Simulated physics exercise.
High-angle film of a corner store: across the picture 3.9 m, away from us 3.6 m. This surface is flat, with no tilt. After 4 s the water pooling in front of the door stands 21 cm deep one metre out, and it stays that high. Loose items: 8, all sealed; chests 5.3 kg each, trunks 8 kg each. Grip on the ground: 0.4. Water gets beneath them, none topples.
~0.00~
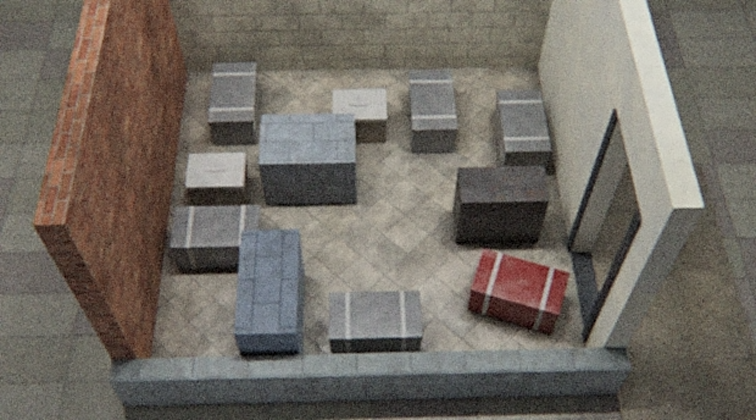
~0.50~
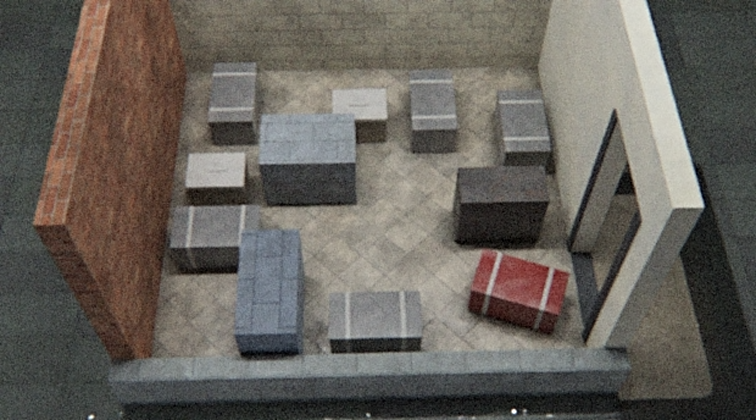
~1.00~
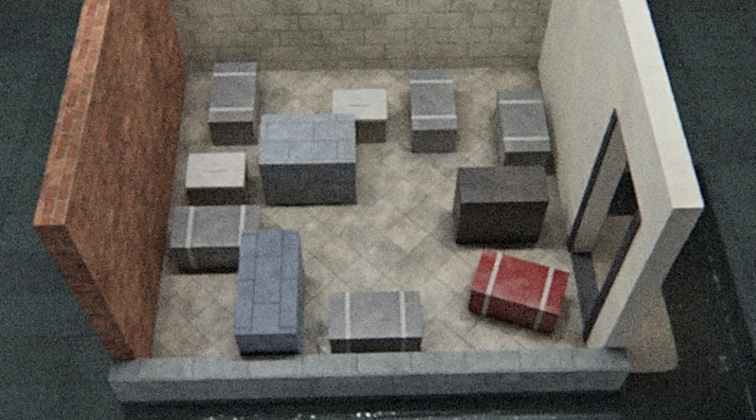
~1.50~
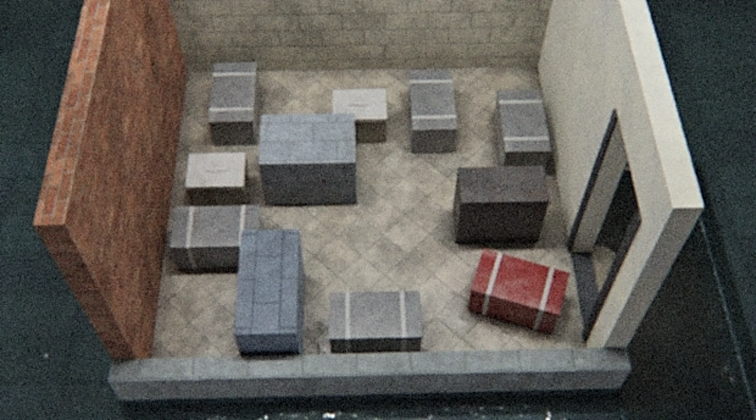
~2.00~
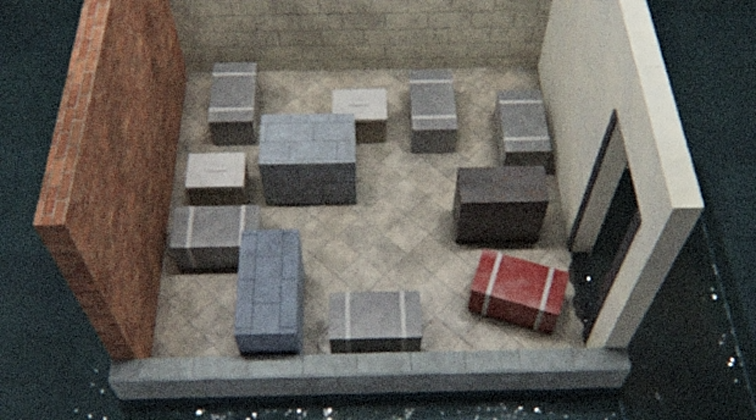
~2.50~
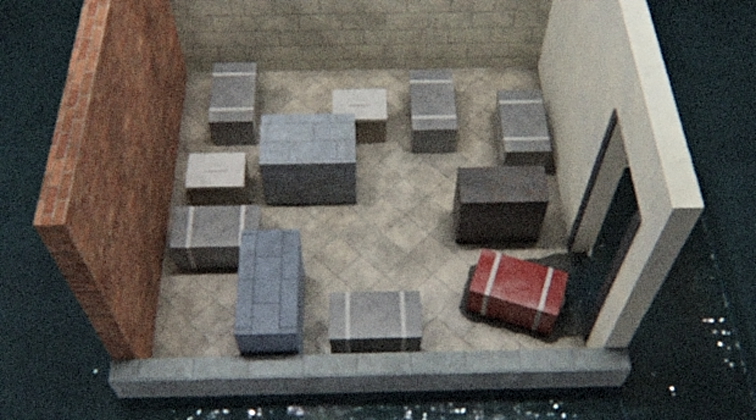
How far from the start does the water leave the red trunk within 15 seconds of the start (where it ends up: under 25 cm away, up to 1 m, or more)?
Expect it to be pushed beyond a metre.
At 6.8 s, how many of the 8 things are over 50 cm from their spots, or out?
At that moment it comes to 1.
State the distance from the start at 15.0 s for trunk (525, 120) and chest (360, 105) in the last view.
They sit 40 cm and 120 cm away, in the order given.
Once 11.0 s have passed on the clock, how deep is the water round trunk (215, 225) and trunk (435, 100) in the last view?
Some 10 cm at the first, some 5 cm at the second.
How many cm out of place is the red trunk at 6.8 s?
100 cm, give or take.
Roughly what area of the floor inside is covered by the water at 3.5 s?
Close to 2.0 m2, I'd say.
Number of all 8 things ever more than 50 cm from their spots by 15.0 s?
Answer: 7.
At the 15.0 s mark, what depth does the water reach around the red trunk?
I'd put it at about 8 cm.
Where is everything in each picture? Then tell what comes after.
The first frame shows the red trunk at (521, 281) rests on the ground; water covers 0.0 m2; 0 of 8 have shifted.
The second frame shows the red trunk at (521, 281) rests on the ground; water covers 0.0 m2; 0 of 8 have shifted.
The third frame shows the red trunk at (521, 281), on the bottom; water covers 0.0 m2; 0 of 8 have shifted.
The fourth frame shows the red trunk at (521, 281), on the bottom; water covers 0.0 m2; 0 of 8 have shifted.
The fifth frame shows the red trunk at (521, 281), on the bottom; water covers 0.0 m2; 0 of 8 have shifted.
The sixth frame shows the red trunk at (519, 281), on the bottom; water covers 0.3 m2; 0 of 8 have shifted.
After 3.5 s the red trunk is near (474, 298), 0.5 m from its start, aground; 0 afloat.
After 6.8 s the red trunk is near (418, 275), 0.9 m from its start, afloat; 3 afloat.
After 11.0 s the red trunk is near (455, 126), 1.8 m from its start, afloat; 8 afloat.
After 15.0 s the red trunk is near (425, 150), 1.6 m from its start, afloat; 8 afloat.
